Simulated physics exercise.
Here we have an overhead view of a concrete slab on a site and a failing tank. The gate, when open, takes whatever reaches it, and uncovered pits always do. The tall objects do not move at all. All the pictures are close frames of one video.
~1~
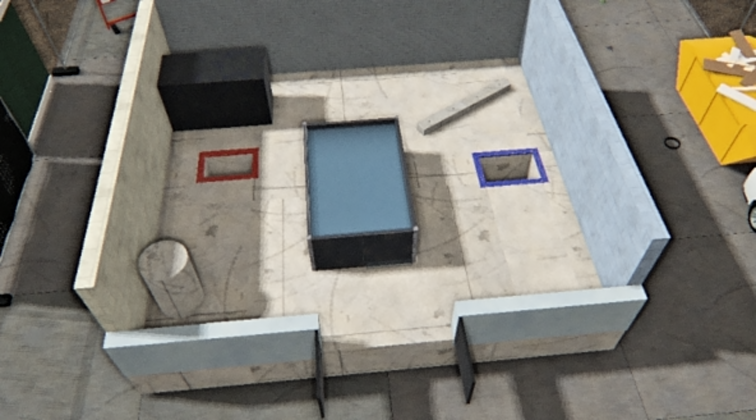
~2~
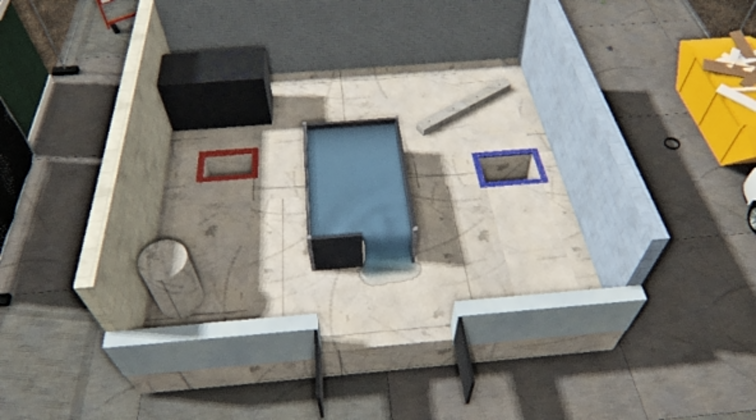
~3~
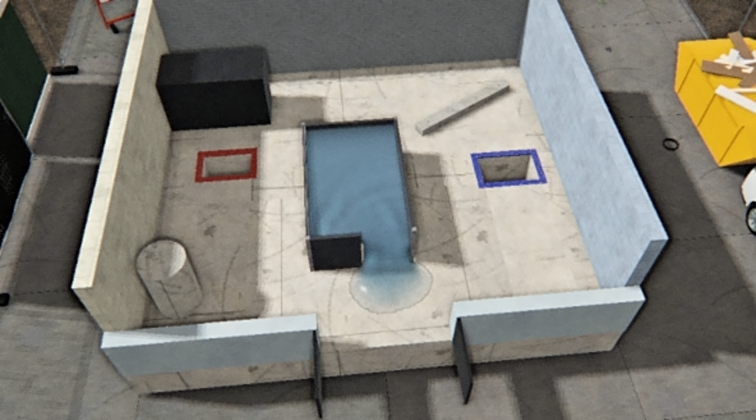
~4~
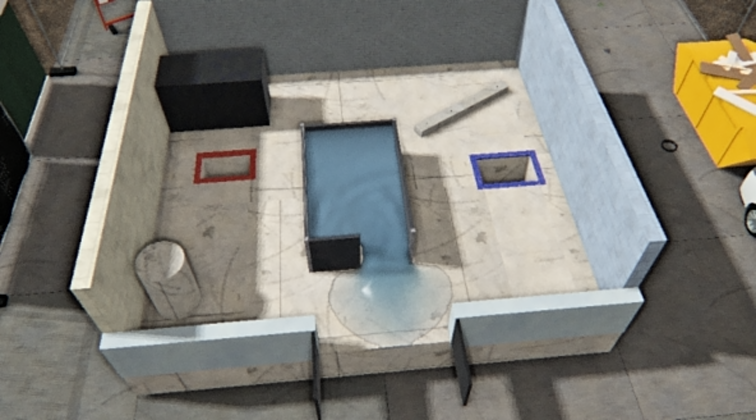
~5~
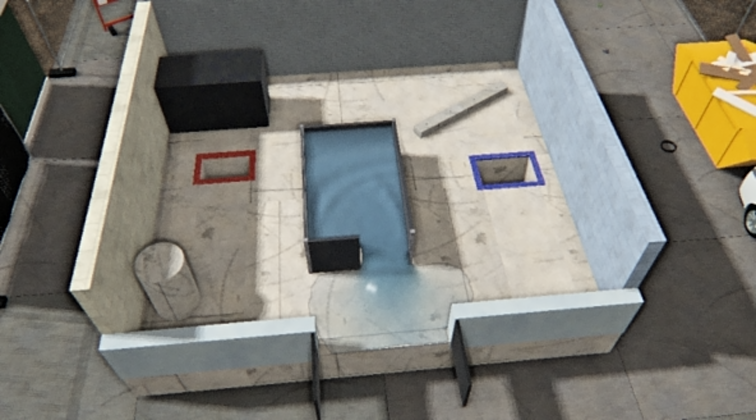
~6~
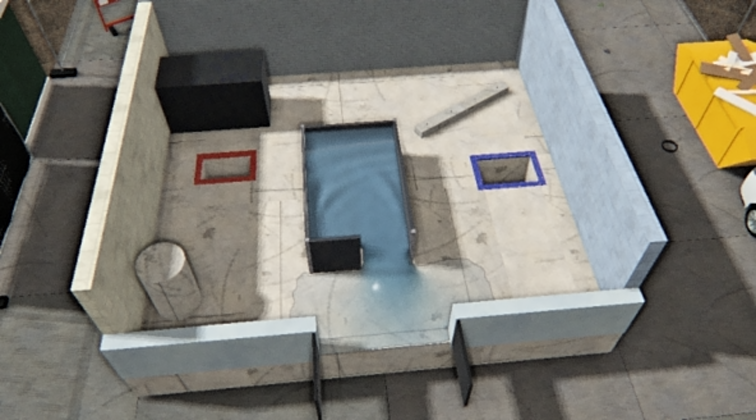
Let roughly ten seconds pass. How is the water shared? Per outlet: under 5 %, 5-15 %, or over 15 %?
Outcome: As it plays out the gate goes past fifteen per cent; as it plays out the red pit never reaches five per cent; as it plays out the blue pit sits in the middle - five to fifteen per cent.
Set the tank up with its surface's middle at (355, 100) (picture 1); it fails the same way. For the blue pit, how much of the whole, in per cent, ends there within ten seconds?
Within ten seconds, 12 percent of the total ends up in the blue pit.
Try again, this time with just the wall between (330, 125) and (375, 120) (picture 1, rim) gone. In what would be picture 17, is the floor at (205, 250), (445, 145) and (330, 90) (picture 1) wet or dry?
Spot by spot: Unaffected, then unaffected, then soaked through.
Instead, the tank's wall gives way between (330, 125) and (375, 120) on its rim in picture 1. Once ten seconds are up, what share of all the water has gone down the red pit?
Share to the red pit: 6 in a hundred.
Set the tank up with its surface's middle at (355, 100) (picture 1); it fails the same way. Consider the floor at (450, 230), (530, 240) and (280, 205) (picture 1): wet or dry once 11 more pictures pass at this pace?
Spot one wetted, spot two wetted, spot three unwetted.
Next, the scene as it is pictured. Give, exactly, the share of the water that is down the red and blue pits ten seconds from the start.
Shares, in order: 0 % and 6 %.
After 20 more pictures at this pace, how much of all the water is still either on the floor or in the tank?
Estimate: Some 64 %.
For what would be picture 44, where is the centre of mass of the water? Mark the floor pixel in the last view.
Centre: Close to (386, 224).
A moment on, water covers 10 % of the floor; the gate 12 %, the red pit 0 %, the blue pit 0 %.
Next, water covers 15 % of the floor; the gate 24 %, the red pit 0 %, the blue pit 0 %.
Then, water covers 20 % of the floor; the gate 36 %, the red pit 0 %, the blue pit 1 %.
Later, water covers 25 % of the floor; the gate 51 %, the red pit 0 %, the blue pit 4 %.
In the end, water covers 35 % of the floor; the gate 62 %, the red pit 0 %, the blue pit 7 %.
